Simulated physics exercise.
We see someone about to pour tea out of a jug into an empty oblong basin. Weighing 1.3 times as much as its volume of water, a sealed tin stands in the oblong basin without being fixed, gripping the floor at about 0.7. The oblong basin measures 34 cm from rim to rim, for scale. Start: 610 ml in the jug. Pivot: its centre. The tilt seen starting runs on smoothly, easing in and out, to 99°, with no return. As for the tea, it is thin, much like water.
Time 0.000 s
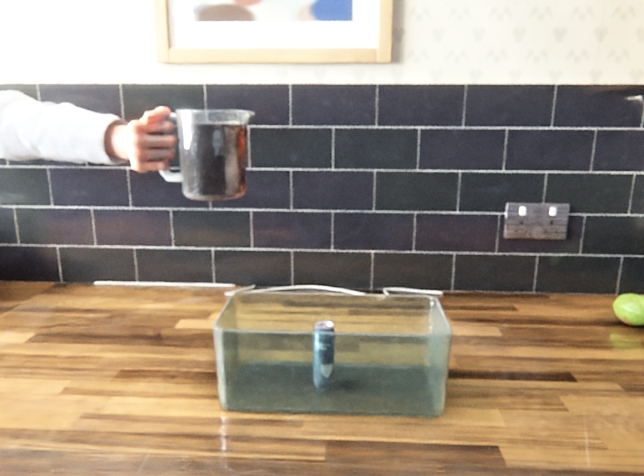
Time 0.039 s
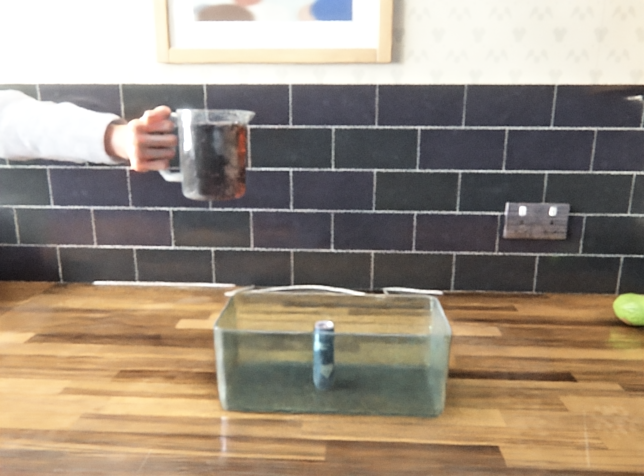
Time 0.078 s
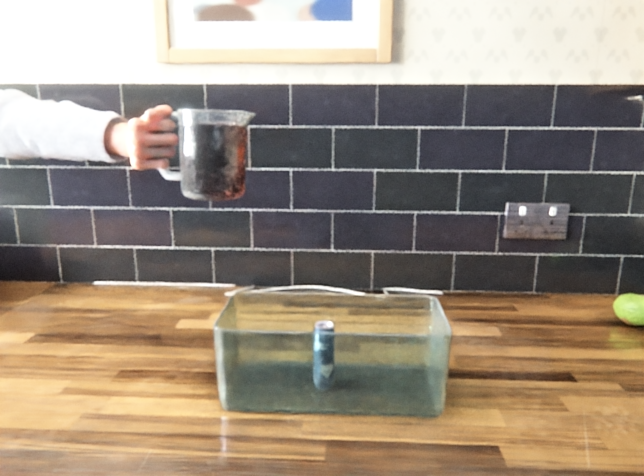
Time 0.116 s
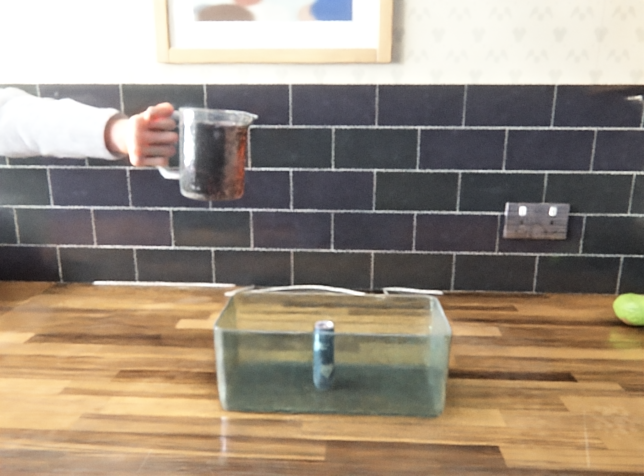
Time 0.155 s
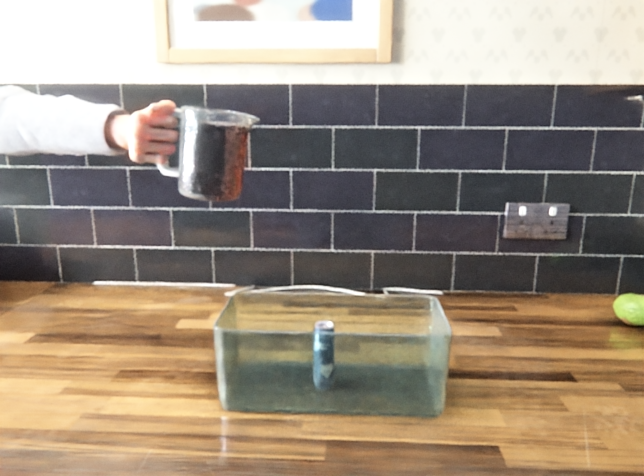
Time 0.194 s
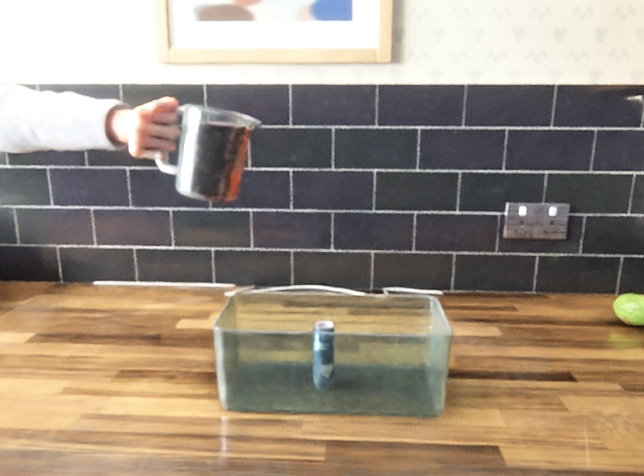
A hand held a glass jug of dark tea above and slightly left of an oblong glass basin with a tin standing inside, then slowly tilted the jug a little to the right.
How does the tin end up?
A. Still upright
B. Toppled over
Answer: A.
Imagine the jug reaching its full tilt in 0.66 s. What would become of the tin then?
Outcome - the tin stays erect.
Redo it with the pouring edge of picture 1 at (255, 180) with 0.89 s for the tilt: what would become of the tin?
Result: Tin tipped over.
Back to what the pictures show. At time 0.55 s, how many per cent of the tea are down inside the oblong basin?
Around 0%.
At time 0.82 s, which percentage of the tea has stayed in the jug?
Roughly 36 per cent.
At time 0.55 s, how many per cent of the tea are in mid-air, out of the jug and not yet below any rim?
Around 16 in a hundred.
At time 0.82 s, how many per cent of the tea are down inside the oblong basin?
I'd say roughly 30 in a hundred of it.
By 0.55 s the tilt is 68° and 83 per cent is still to pour; the tin stands where it began.
By 0.82 s the tilt is 97° and 36 per cent is still to pour; the tin stands where it began.
By 1.09 s the tilt is 99° and 7 per cent is still to pour; the tin stands where it began.
By 1.39 s the tilt is 99° and 1 per cent is still to pour; the tin stands where it began.
At rest the tin stands where it began.
